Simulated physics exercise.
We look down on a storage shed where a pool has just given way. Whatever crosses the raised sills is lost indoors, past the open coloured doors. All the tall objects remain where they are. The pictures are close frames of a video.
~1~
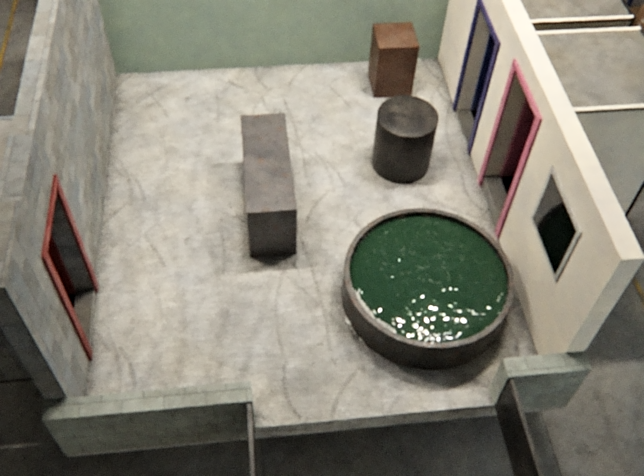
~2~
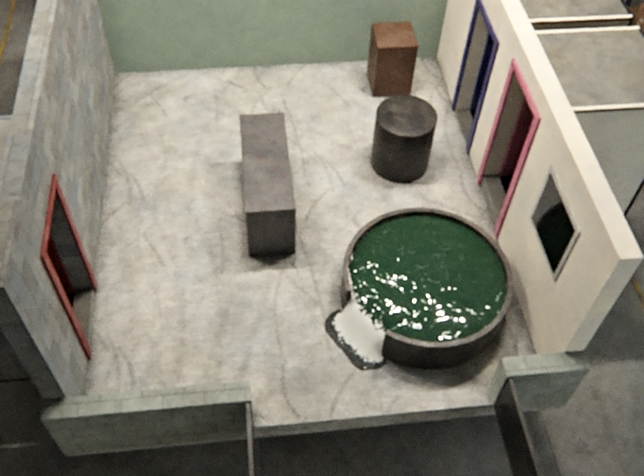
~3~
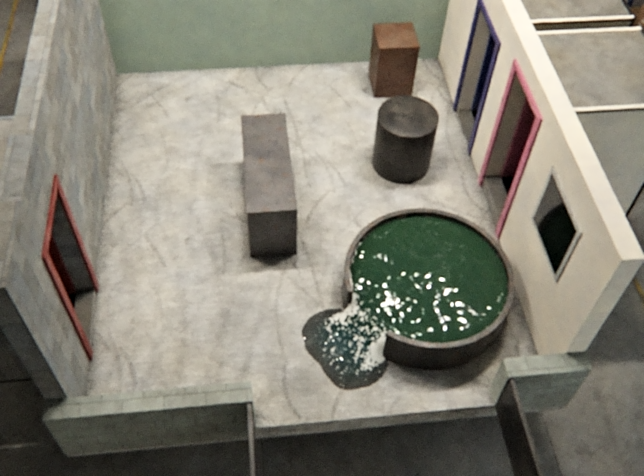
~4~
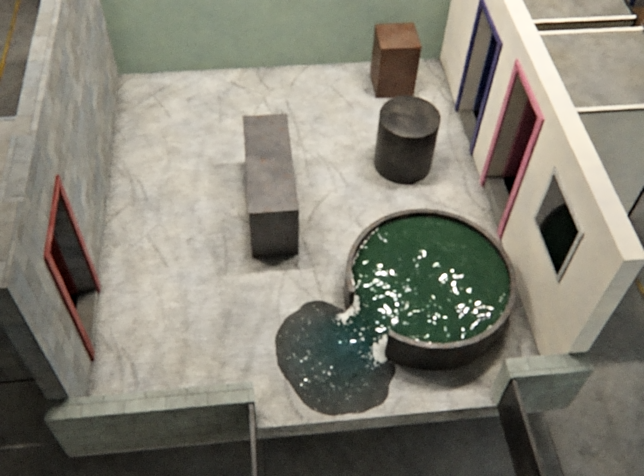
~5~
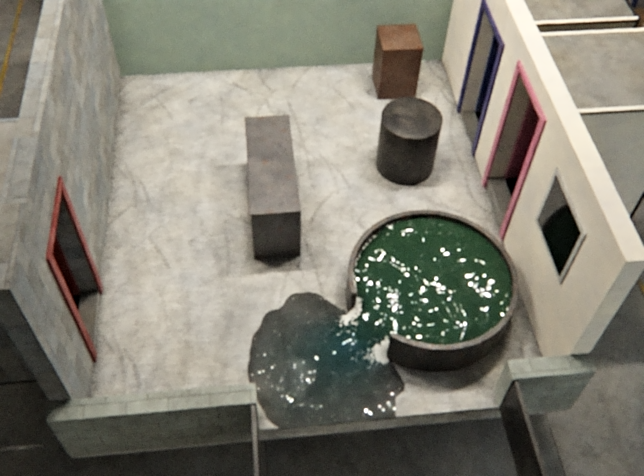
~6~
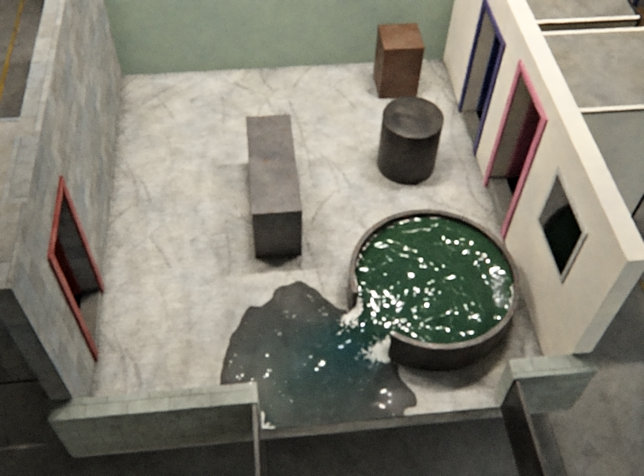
To begin with, green water sits in a round, dark-rimmed pool inside a storage shed with gray blocks and colored doorways. Then the pool's lower left side opens and white, foamy water pours onto the pale floor. The dark puddle spreads left and toward the low front wall, widening steadily.
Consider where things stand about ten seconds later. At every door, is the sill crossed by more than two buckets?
At the end, the red door counts as not over; the blue door counts as not over; the pink door counts as not over.
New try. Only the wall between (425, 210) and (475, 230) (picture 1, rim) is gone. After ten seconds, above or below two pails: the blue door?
Blue door exceeds the limit.
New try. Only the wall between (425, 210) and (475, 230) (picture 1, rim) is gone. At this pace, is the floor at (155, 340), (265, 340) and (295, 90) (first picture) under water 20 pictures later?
Going through them, the first would be still bare, the next still bare and the last submerged.
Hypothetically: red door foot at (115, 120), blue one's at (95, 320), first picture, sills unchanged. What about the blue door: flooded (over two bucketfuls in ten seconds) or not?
Here the blue door crosses the line.
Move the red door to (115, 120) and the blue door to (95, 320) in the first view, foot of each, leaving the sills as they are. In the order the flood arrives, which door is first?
I'd go with the blue-painted one.
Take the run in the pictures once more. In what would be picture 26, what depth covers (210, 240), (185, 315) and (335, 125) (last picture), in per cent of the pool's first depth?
Going in order, that's 2, 4 and 0 %.
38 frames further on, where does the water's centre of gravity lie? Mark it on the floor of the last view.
Close to pixel (299, 281).
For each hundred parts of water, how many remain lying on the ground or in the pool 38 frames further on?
Roughly 72 percent.
A moment on, water covers 15 % of the floor; the red door not reached, the blue door not reached, the pink door not reached.
Next, water covers 20 % of the floor; the red door wet at the sill, nothing in, the blue door not reached, the pink door not reached.
Then, water covers 25 % of the floor; the red door under two buckets in, the blue door not reached, the pink door not reached.
Later, water covers 50 % of the floor; the red door under two buckets in, the blue door not reached, the pink door not reached.
In the end, water covers 60 % of the floor; the red door under two buckets in, the blue door not reached, the pink door not reached.
